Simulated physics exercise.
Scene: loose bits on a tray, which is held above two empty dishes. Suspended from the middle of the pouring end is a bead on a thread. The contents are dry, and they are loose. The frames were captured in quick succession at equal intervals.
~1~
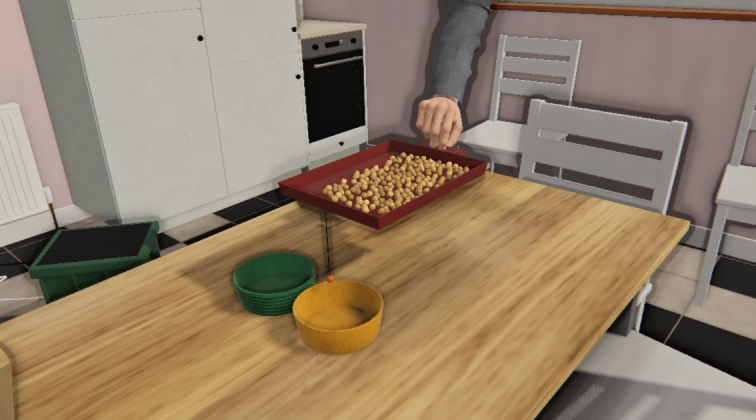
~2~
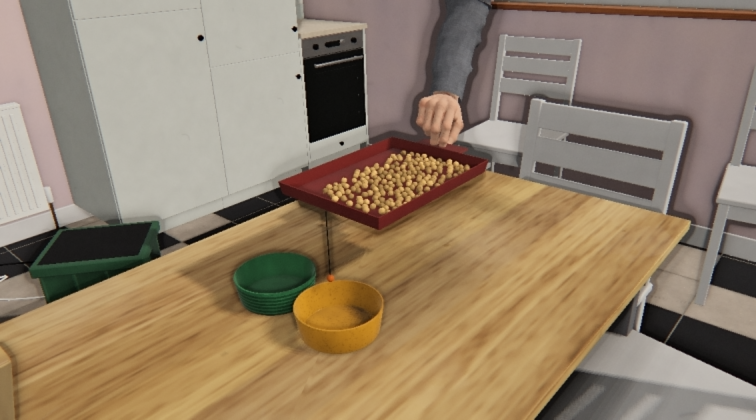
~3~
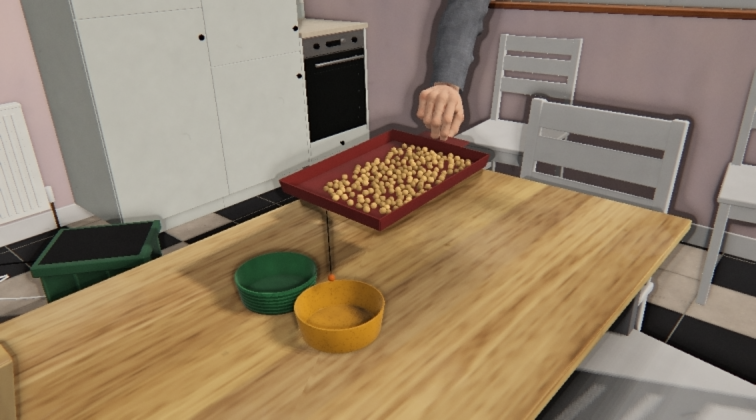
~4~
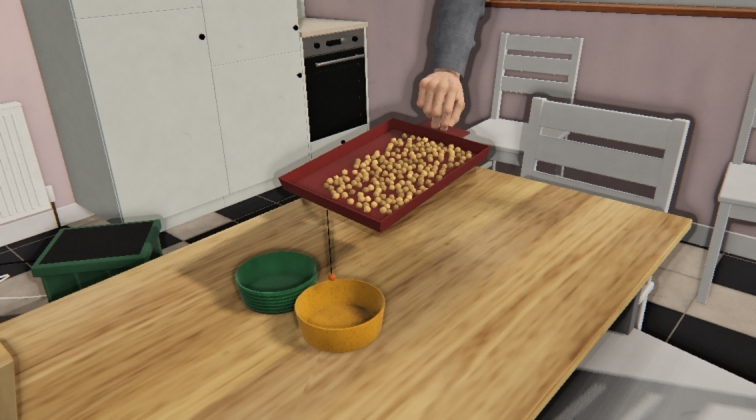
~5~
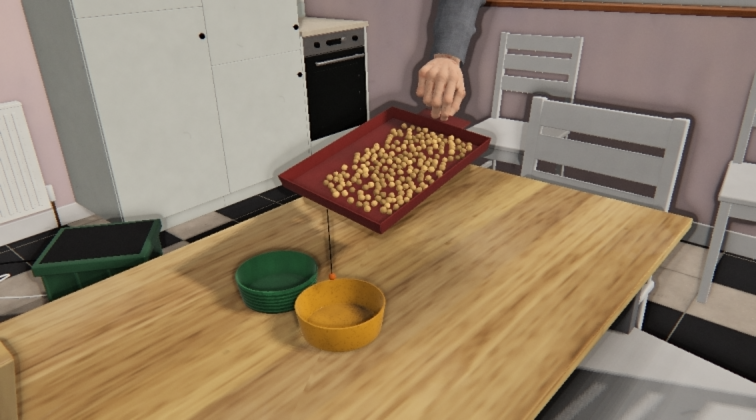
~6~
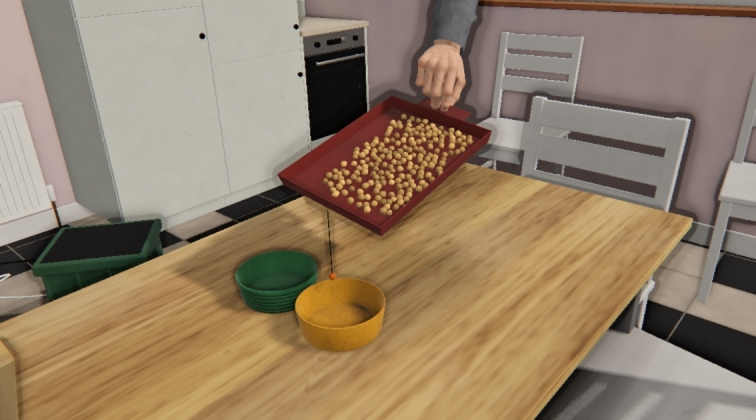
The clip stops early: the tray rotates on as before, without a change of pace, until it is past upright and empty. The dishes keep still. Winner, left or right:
Right.
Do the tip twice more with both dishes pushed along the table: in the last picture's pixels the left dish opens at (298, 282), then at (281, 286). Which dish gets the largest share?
The first time it's the right-side dish, the second time it's the right-side dish.
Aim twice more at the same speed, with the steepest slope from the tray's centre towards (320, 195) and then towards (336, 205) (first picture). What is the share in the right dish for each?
I'd put it at some 10 % and then some 50 %.
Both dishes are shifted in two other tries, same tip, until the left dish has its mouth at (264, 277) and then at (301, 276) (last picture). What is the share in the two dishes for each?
First case 40 in a hundred, second case 90 in a hundred.
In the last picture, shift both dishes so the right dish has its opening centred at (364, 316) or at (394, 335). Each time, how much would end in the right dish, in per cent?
Approximately 100 percent, followed by approximately 40 percent.
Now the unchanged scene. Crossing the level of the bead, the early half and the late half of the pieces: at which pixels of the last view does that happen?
The opening part goes through (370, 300); what follows goes through (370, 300).
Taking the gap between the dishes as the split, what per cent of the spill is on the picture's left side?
Near 10 in a hundred.
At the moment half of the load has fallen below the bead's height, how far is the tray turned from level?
Approx. 110° from level.
Just after the last frame, tray tipped steeply; almost all on the tray; just a few in the air.
A moment on, tray tipped past a quarter turn; the larger part on the tray; just a few in the right dish; about a tenth outside both; just a few in the air.
Further on, tray tipped past a quarter turn; roughly two thirds in the right dish; roughly a third outside both.
When it is over, tray tipped past a quarter turn; roughly two thirds in the right dish; not one in the left dish; roughly a third outside both.
